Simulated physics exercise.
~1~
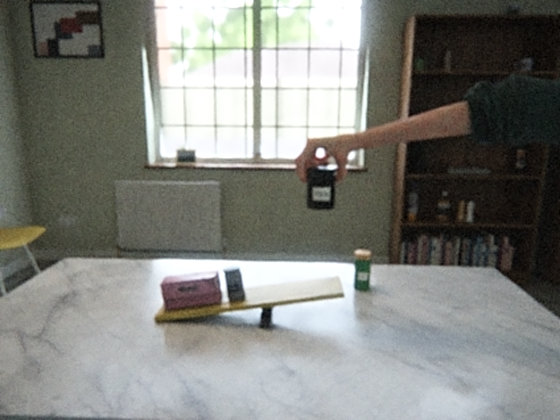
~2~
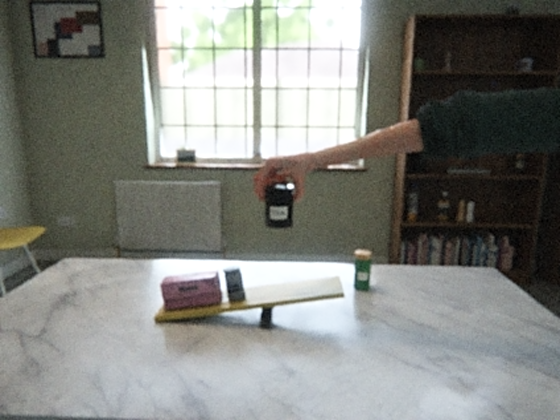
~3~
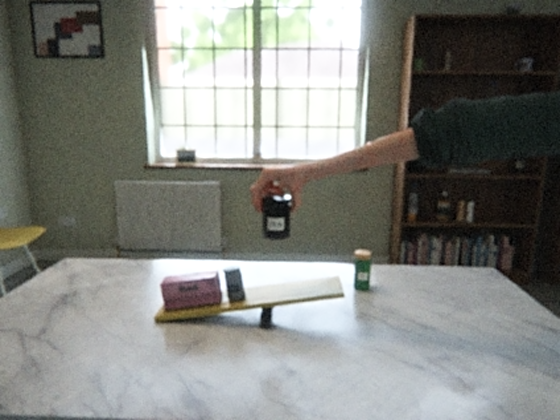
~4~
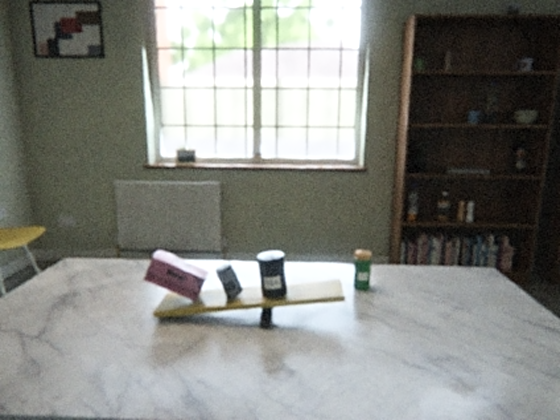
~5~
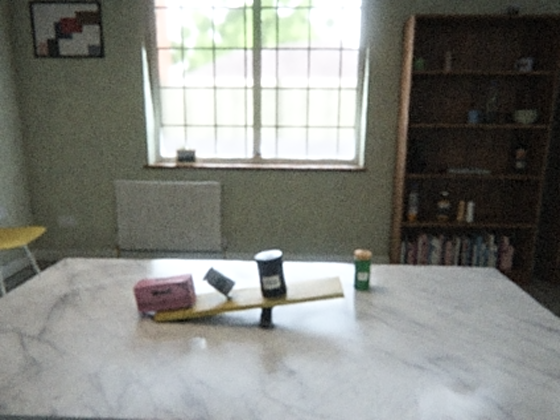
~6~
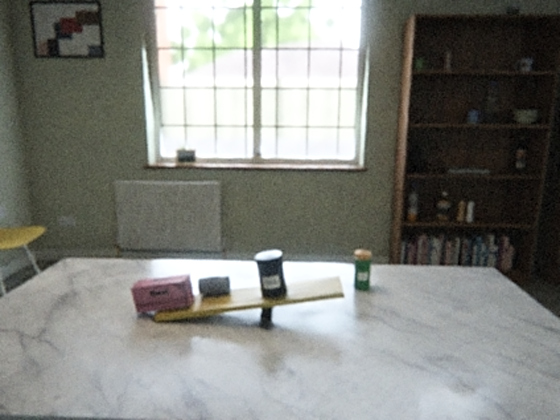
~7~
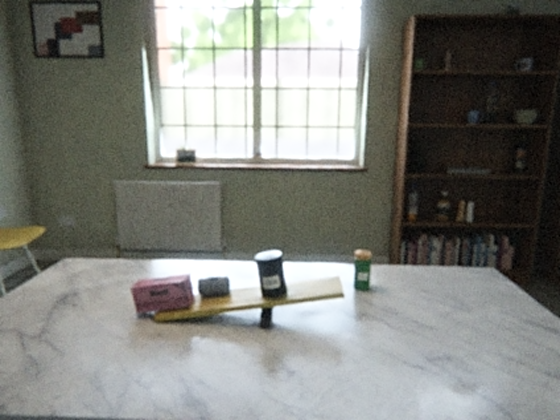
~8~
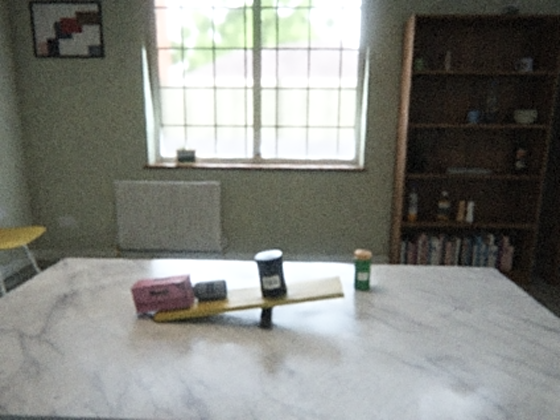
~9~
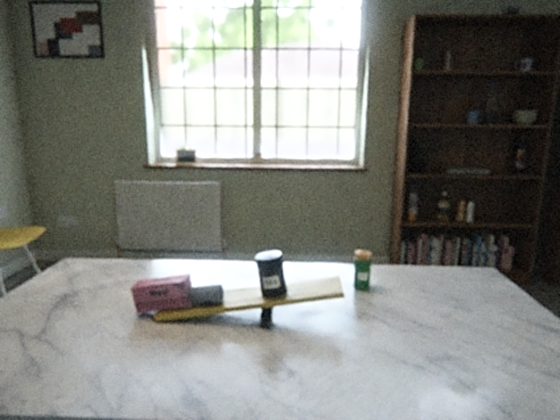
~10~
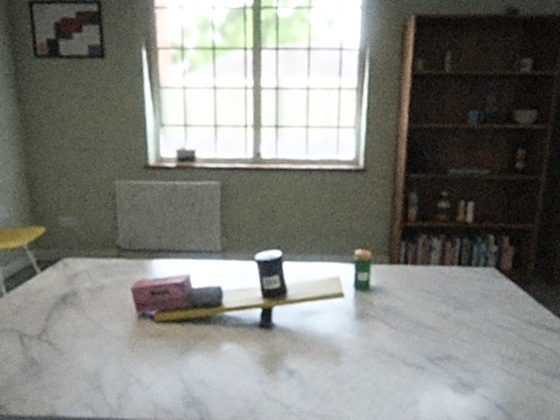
Hand releasing black jar onto tilted yellow plank, jolting pink packet and toppling grey shaker, the left end finishing still low.
